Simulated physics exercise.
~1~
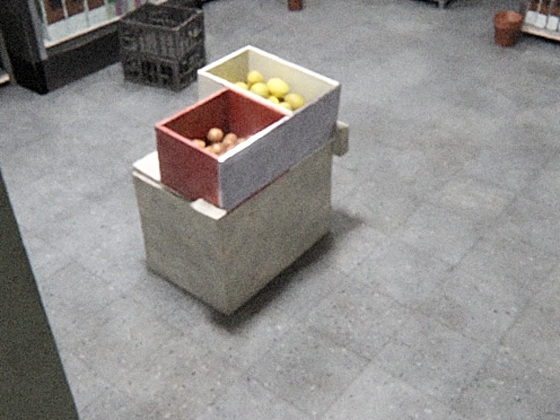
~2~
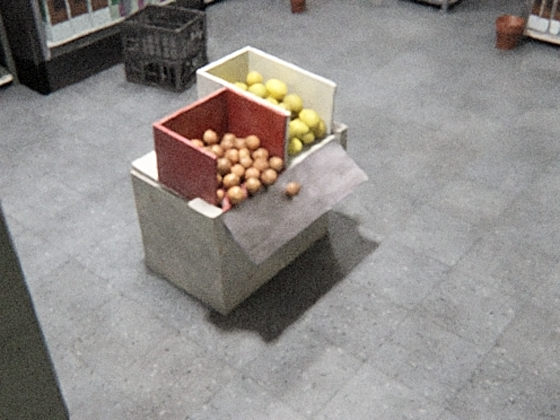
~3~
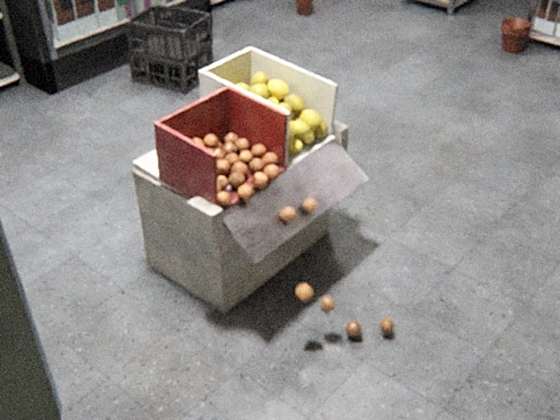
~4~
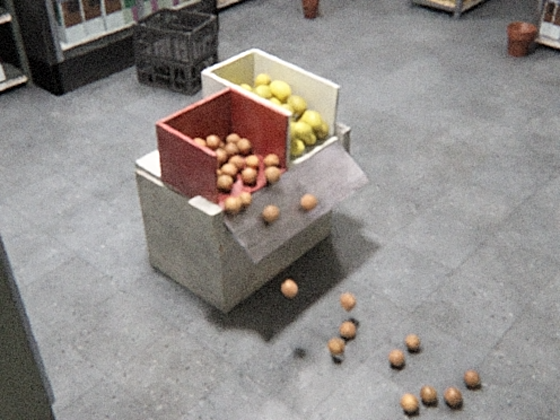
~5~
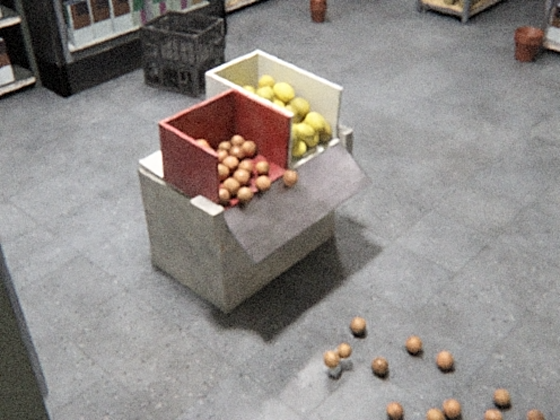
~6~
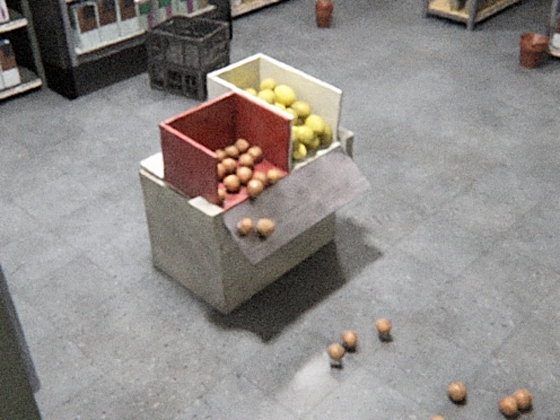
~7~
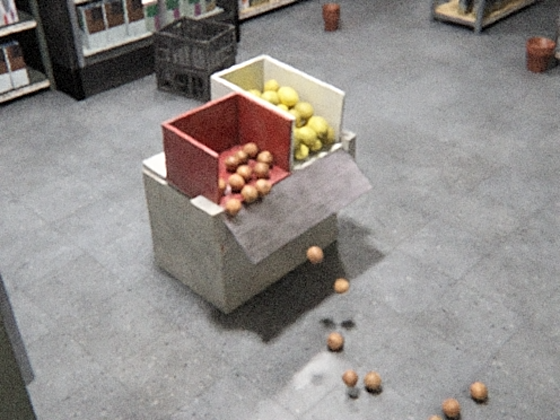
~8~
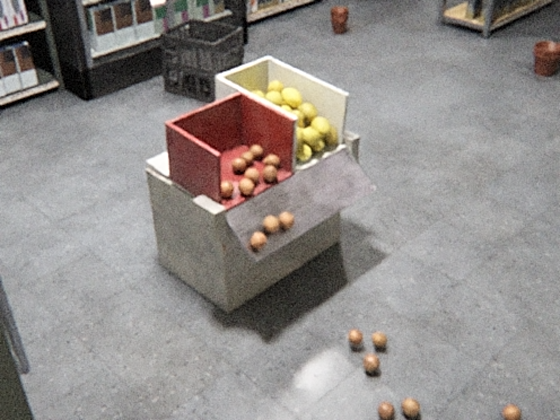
Shop floor with a stand of two bins, flap dropping open, onions rolling from the red one while yellow fruit stays put.
